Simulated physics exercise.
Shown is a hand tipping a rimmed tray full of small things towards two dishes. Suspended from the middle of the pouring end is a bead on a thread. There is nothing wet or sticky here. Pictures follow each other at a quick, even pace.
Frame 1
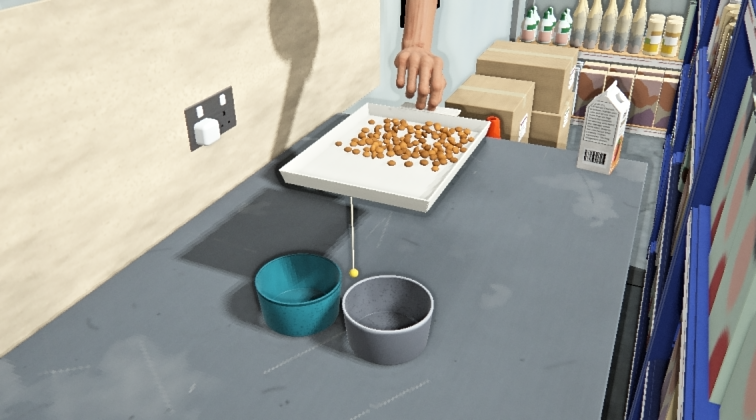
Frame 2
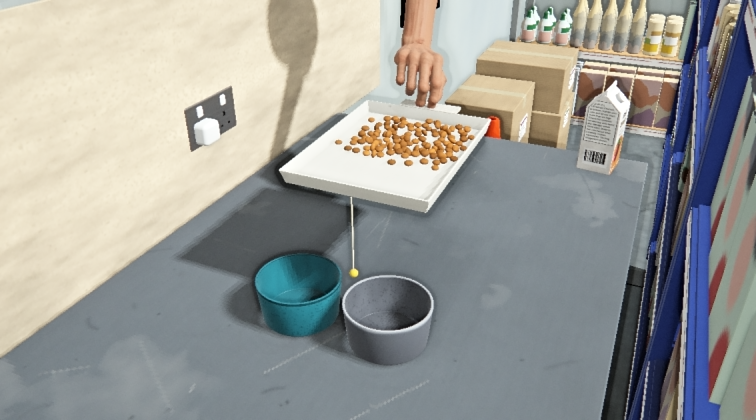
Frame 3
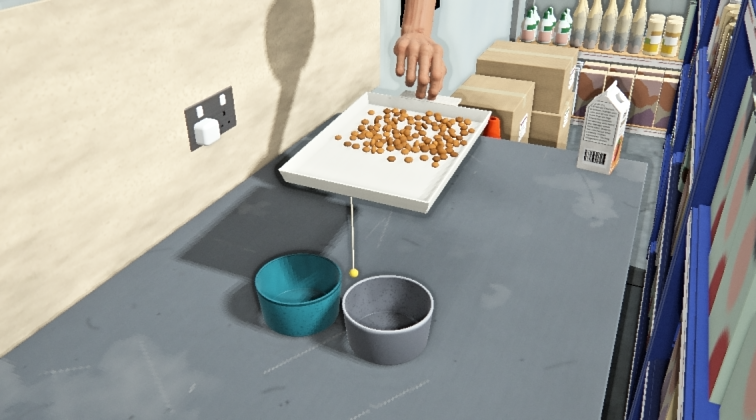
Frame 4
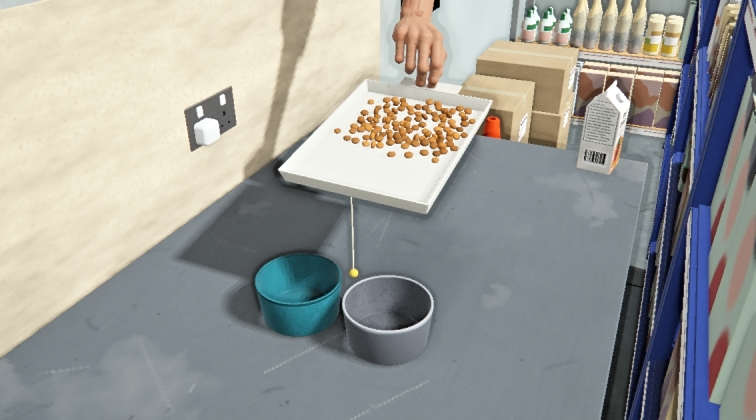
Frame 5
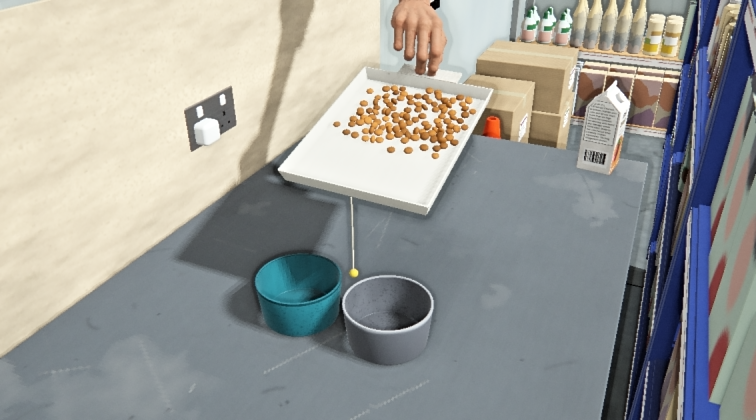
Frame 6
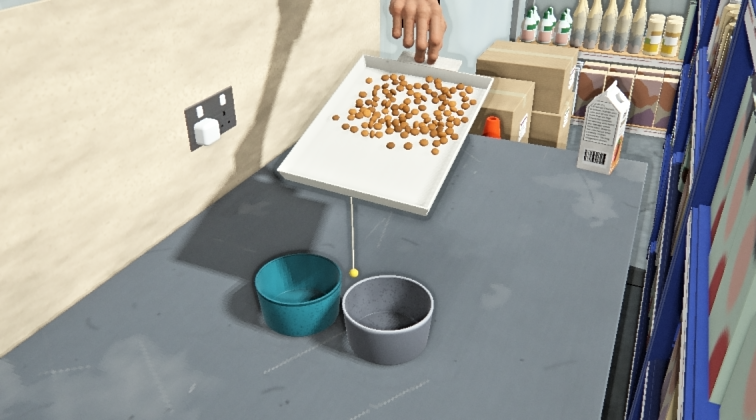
A hand gradually raising the far end of a white tray of small brown pieces above teal and grey bowls.
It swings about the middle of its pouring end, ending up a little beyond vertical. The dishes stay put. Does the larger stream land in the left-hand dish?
No, it lands in the right-hand dish.
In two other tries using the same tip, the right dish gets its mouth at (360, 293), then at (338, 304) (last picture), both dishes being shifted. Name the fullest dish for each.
On the first go the right-side one comes out on top, and on the second go the right-side one.
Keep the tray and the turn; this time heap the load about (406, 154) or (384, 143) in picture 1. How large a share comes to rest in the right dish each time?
Near 70 % and 70 %.
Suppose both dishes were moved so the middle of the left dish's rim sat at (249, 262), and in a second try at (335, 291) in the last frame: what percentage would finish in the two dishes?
Close to 20 %, followed by close to 80 %.
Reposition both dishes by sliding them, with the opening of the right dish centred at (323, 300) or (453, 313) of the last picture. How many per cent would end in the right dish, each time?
30 per cent the first time, 20 per cent the second time.
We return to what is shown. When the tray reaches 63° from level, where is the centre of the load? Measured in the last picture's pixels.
About (383, 198).
Shortly afterwards, tray tipped steeply; the bulk on the tray; near a quarter in the air.
Next, tray tipped past a quarter turn; near a quarter on the tray; near a third in the right dish; only a few in the left dish; near a quarter outside both; near a quarter in the air.
Some moments later, tray tipped past a quarter turn; near two thirds in the right dish; a little in the left dish; near a third outside both.
In the end, tray tipped past a quarter turn; near two thirds in the right dish; a little in the left dish; near a third outside both.
